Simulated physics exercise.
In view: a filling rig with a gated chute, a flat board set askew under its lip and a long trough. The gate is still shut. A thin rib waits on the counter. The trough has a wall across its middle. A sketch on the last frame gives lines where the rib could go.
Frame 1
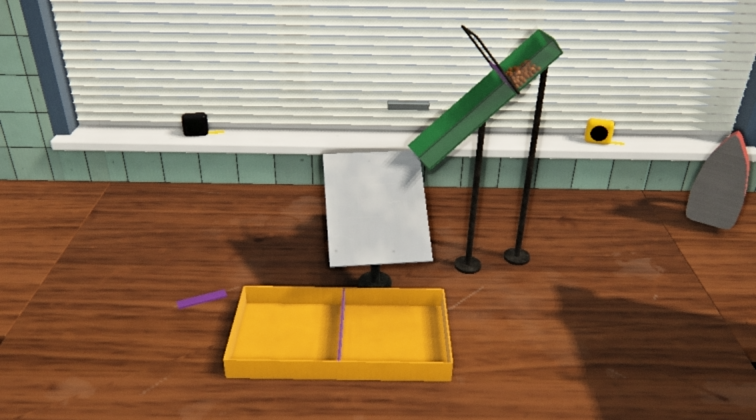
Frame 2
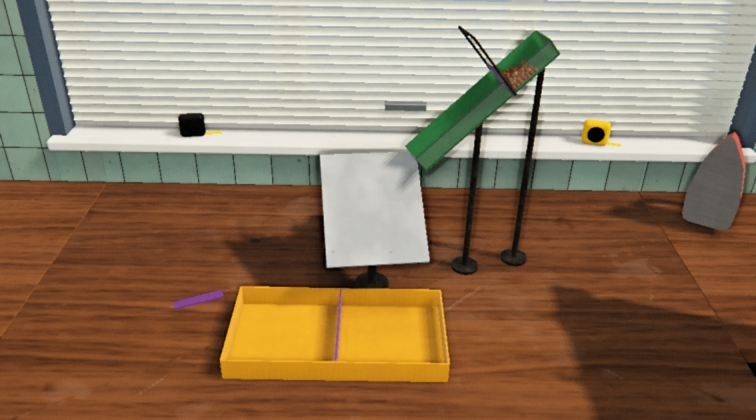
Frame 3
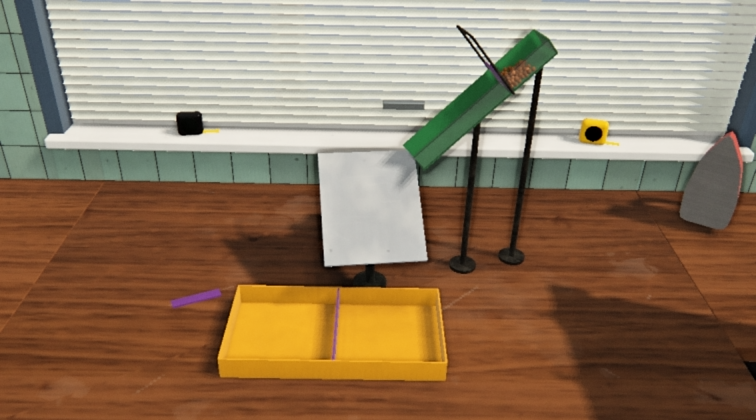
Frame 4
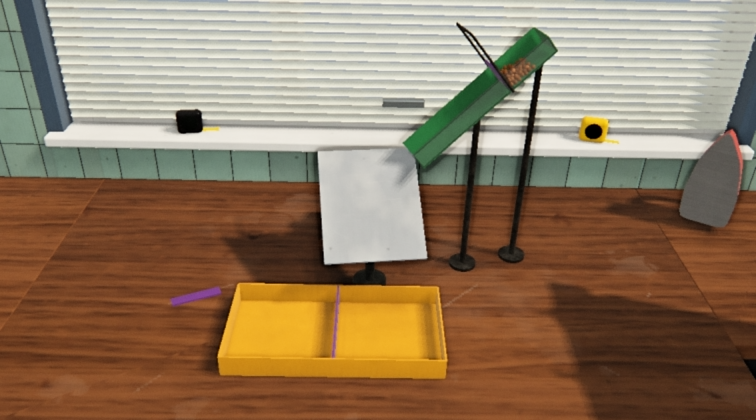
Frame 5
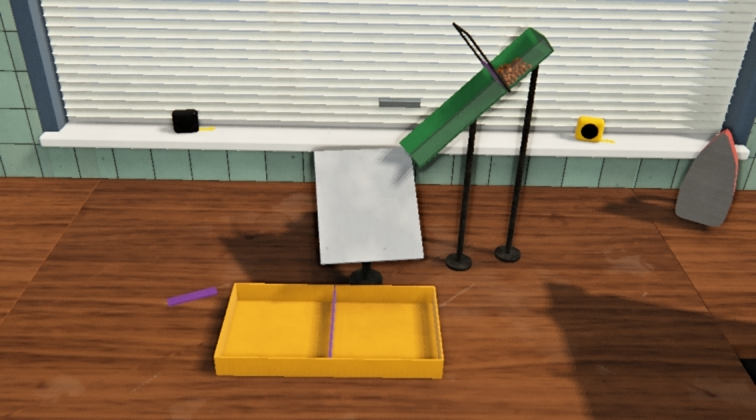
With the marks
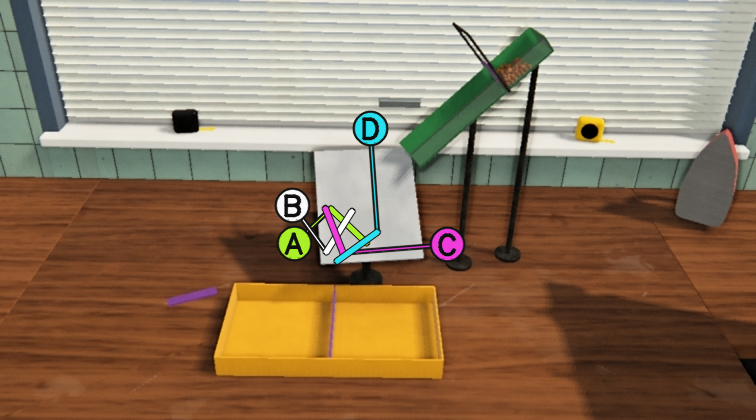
A sloping green chute held small brown balls behind its shut gate, above a tilted gray board and a divided yellow tray; nothing moved apart from the whole view shifting very slightly.
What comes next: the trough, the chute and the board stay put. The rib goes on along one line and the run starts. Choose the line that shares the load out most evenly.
Use line B.
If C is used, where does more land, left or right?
The right half.
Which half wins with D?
The left half.
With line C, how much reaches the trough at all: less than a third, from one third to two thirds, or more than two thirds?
Line C gives more than two thirds.
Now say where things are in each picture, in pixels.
Load behind the gate at (518, 78), cereal balls; lip of the chute at (424, 164), sloping fairly steeply, in the first frame.
Middle of the board at (373, 207), tilted fairly steeply; middle of its low edge at (379, 264); of its high edge at (368, 153), in the second frame.
Front corners of the trough at (218, 359) and (447, 363); front end of its middle wall at (333, 361); gate still shut at (493, 69), in the third frame.
Middle of the load at (512, 76); lip at (418, 162), in the fourth frame.
Middle of the load at (509, 76); lip at (415, 162), in the fifth frame.
On the marked copy, line A from (330, 208) to (366, 242); line B from (352, 211) to (326, 252); line C from (325, 208) to (343, 252); line D from (377, 232) to (337, 261).
With A, of what is caught, a stray few in the left half, nearly all in the right.
With B, of what is caught, about two thirds in the left half, about a third in the right.
With C, of what is caught, a small part in the left half, nearly all in the right.
With D, of what is caught, nearly all in the left half, a small part in the right.
